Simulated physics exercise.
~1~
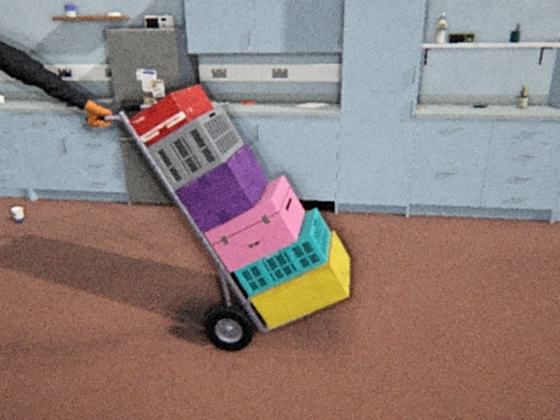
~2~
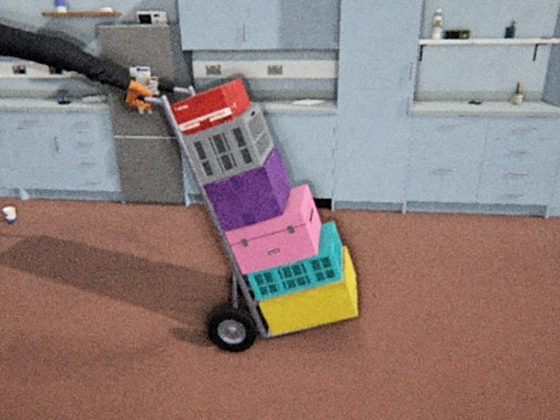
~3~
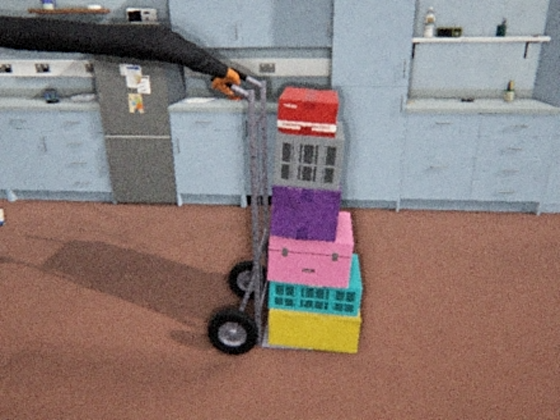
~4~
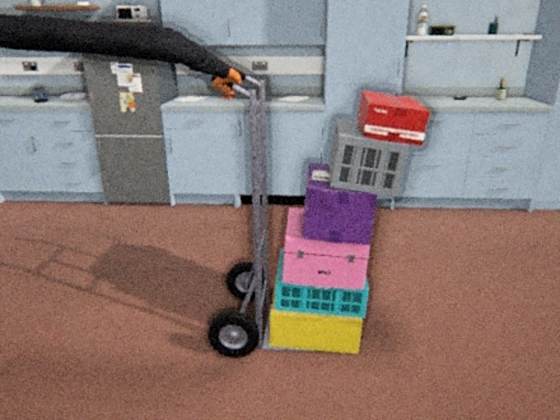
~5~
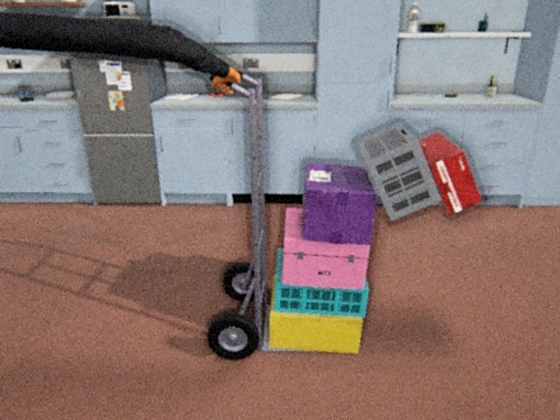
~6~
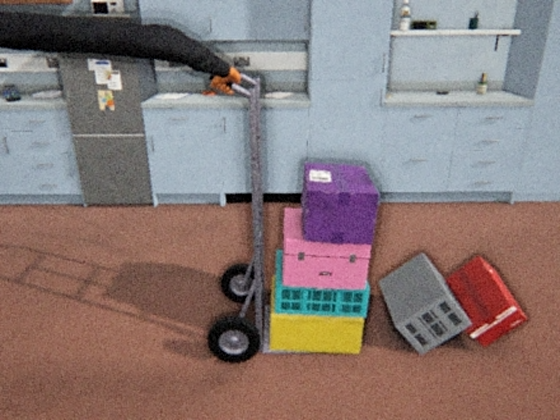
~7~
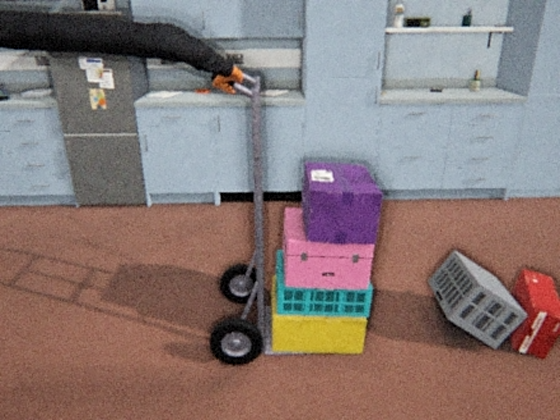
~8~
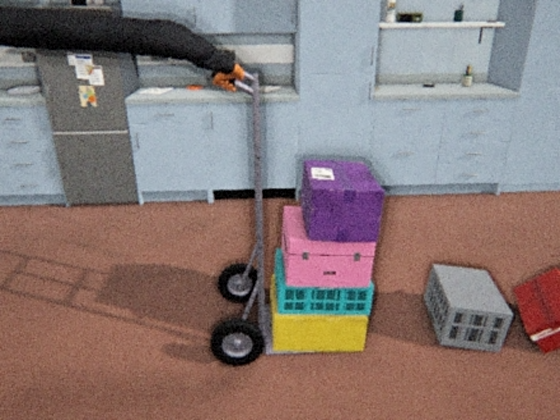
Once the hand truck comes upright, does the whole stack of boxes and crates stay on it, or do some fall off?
Some fall off. The grey crate and the red box drop to the floor on the right, while the other four stay stacked.
Hand truck being tipped upright by a dark-sleeved arm, its grey crate and red box toppling off rightward onto the floor.
